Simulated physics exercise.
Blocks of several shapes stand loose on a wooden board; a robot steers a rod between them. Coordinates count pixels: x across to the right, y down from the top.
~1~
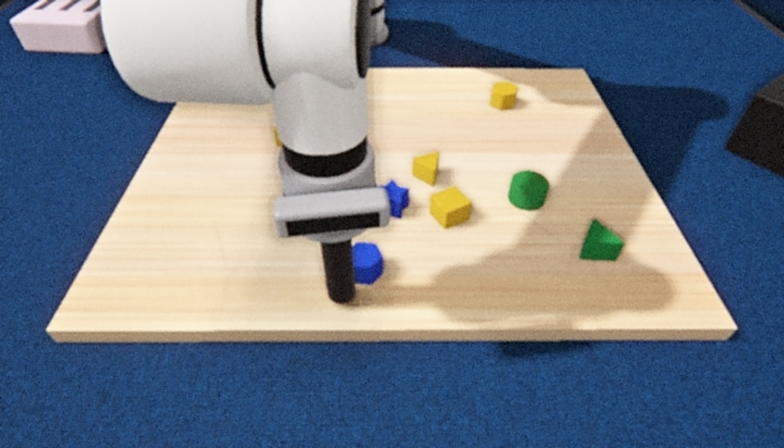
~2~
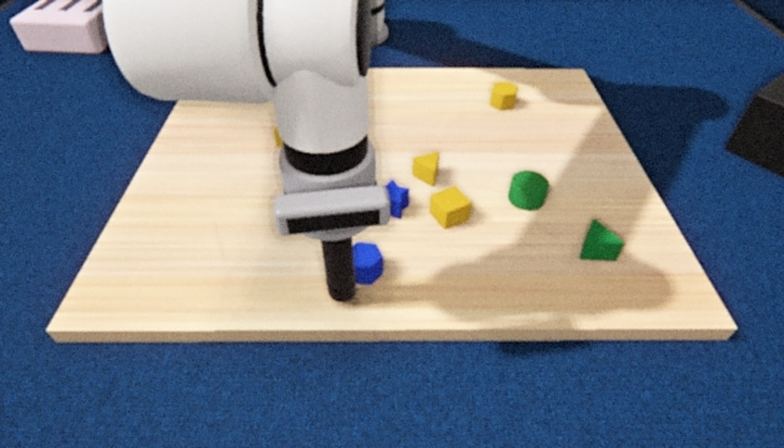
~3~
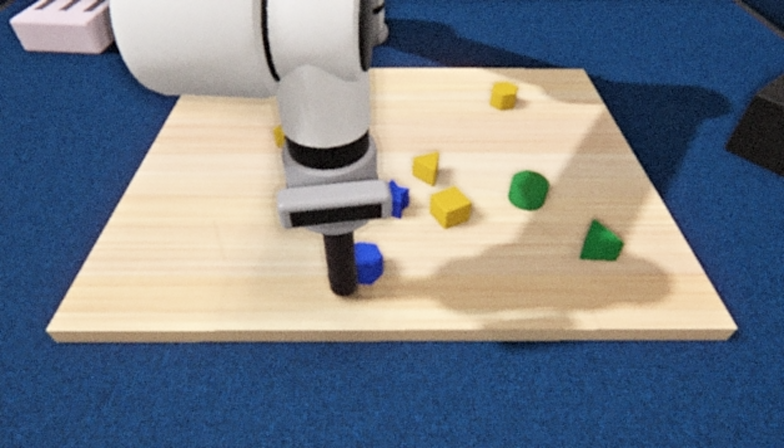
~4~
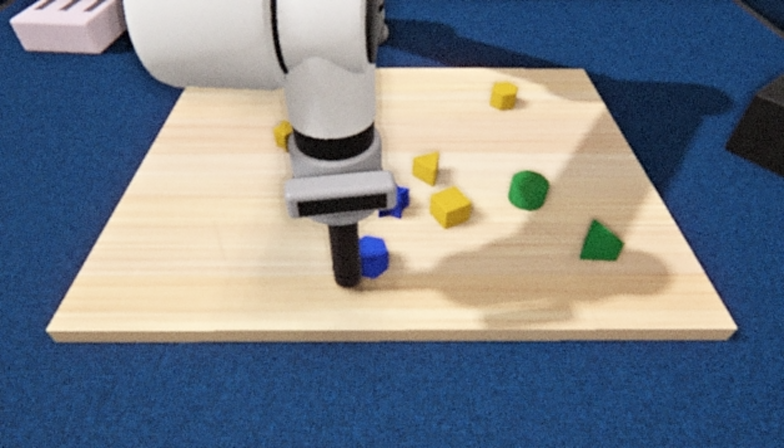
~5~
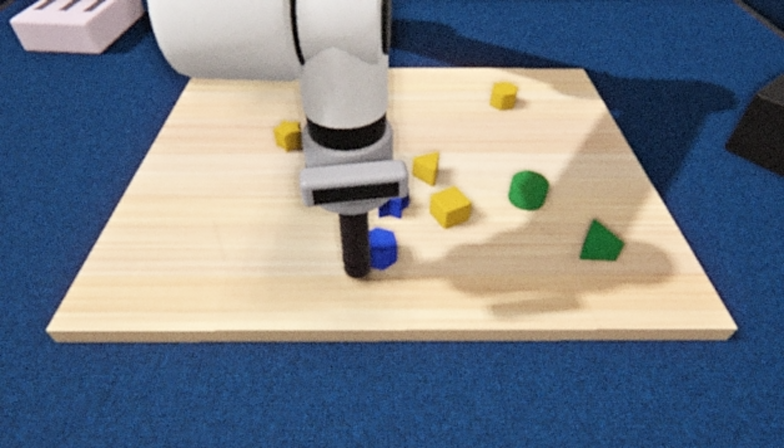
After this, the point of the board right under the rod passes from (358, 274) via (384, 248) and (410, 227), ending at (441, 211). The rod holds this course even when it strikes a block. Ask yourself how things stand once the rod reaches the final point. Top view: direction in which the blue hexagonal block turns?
Clockwise, looking down.
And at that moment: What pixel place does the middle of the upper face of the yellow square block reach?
I predict (474, 190).
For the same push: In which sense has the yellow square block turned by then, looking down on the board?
The block spins anticlockwise.
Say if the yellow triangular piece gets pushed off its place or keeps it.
At the end, its place is the same.
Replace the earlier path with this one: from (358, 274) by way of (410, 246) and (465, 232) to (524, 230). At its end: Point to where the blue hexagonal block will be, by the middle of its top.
I expect it at (420, 203).
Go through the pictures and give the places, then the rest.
The first frame shows tip of the rod at (342, 294), middles of tops, blue hexagonal block at (364, 254), blue star at (391, 191), yellow triangular piece at (429, 159), yellow square block at (451, 198).
The second frame shows rod at (342, 292), nothing pushed.
The third frame shows rod at (344, 287), nothing pushed.
The fourth frame shows rod at (348, 278), blue hexagonal block at (370, 247).
The fifth frame shows rod at (357, 269), blue hexagonal block at (380, 239), blue star hidden, yellow triangular piece at (429, 159), yellow square block at (451, 198).
On the path given first. One third of the way, rod at (384, 243); blue hexagonal block at (410, 220), turned 30° clockwise.
Two thirds of the way, rod at (411, 222); blue hexagonal block at (440, 210), turned 80° clockwise; yellow square block at (461, 195), turned 25° anticlockwise.
At the end, rod at (441, 206); blue hexagonal block at (461, 209), turned 115° clockwise; blue star unmoved; yellow triangular piece unmoved; yellow square block at (474, 190), turned 25° anticlockwise.
